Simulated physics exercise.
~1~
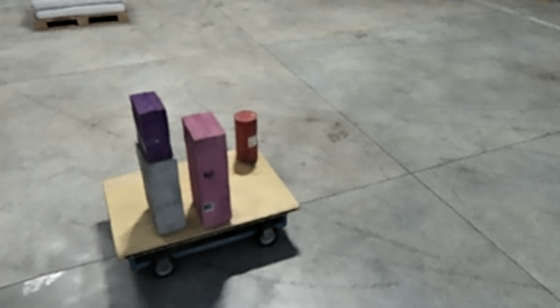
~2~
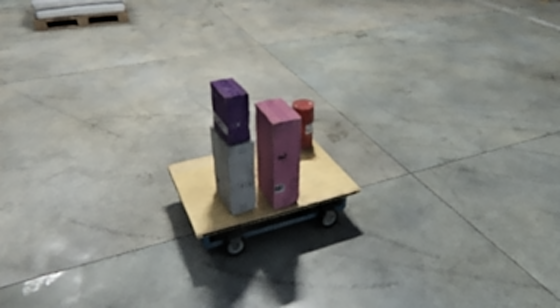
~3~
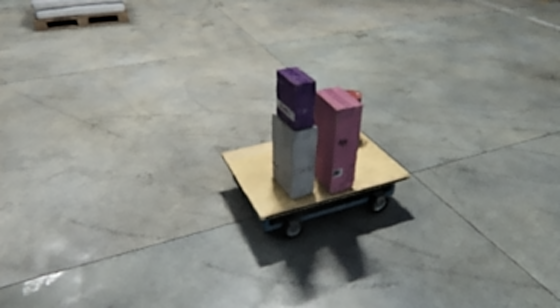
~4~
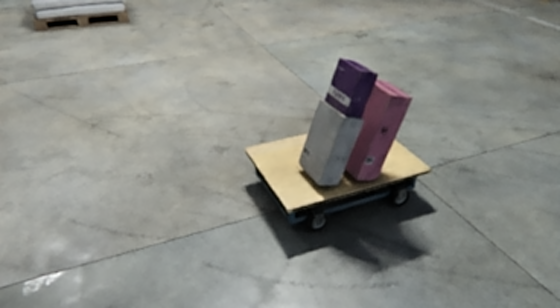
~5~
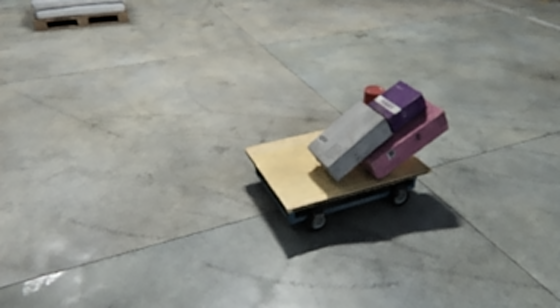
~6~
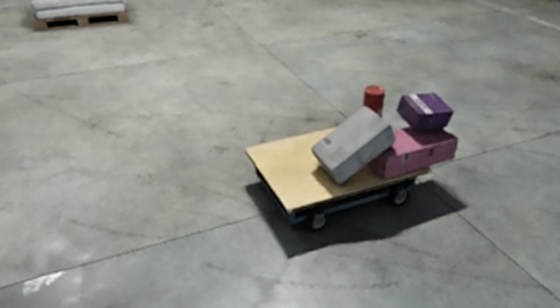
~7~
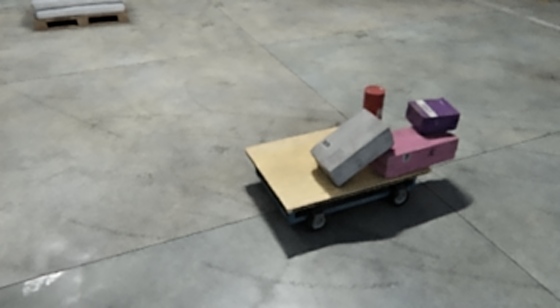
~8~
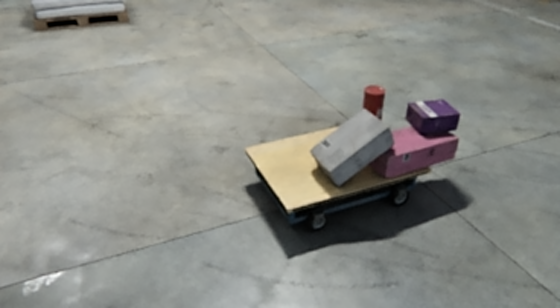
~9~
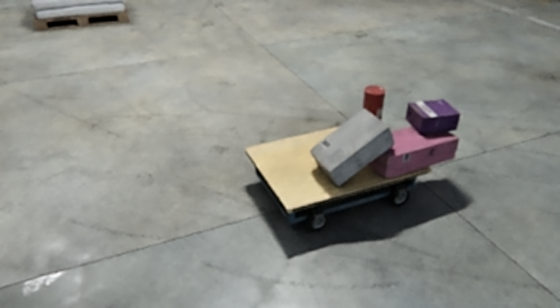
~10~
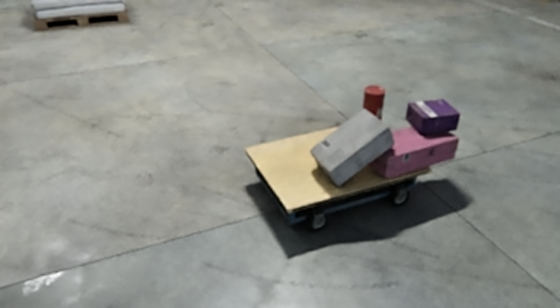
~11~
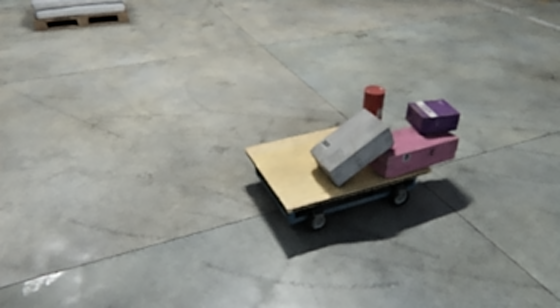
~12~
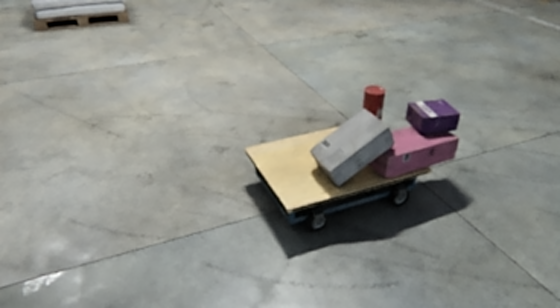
The clip opens on a low wheeled cart rolling right across a concrete floor, carrying a purple box stacked on a white box, a pink box beside them, and a red canister behind. As the cart comes to a halt, the three boxes lean together to the right, hiding the canister. They topple, the purple box sliding off the falling white one, and the canister reappears, standing. The purple box comes to rest on the fallen pink box, which juts past the deck's right edge. The white box stays tilted against the pink one, and everything remains still.
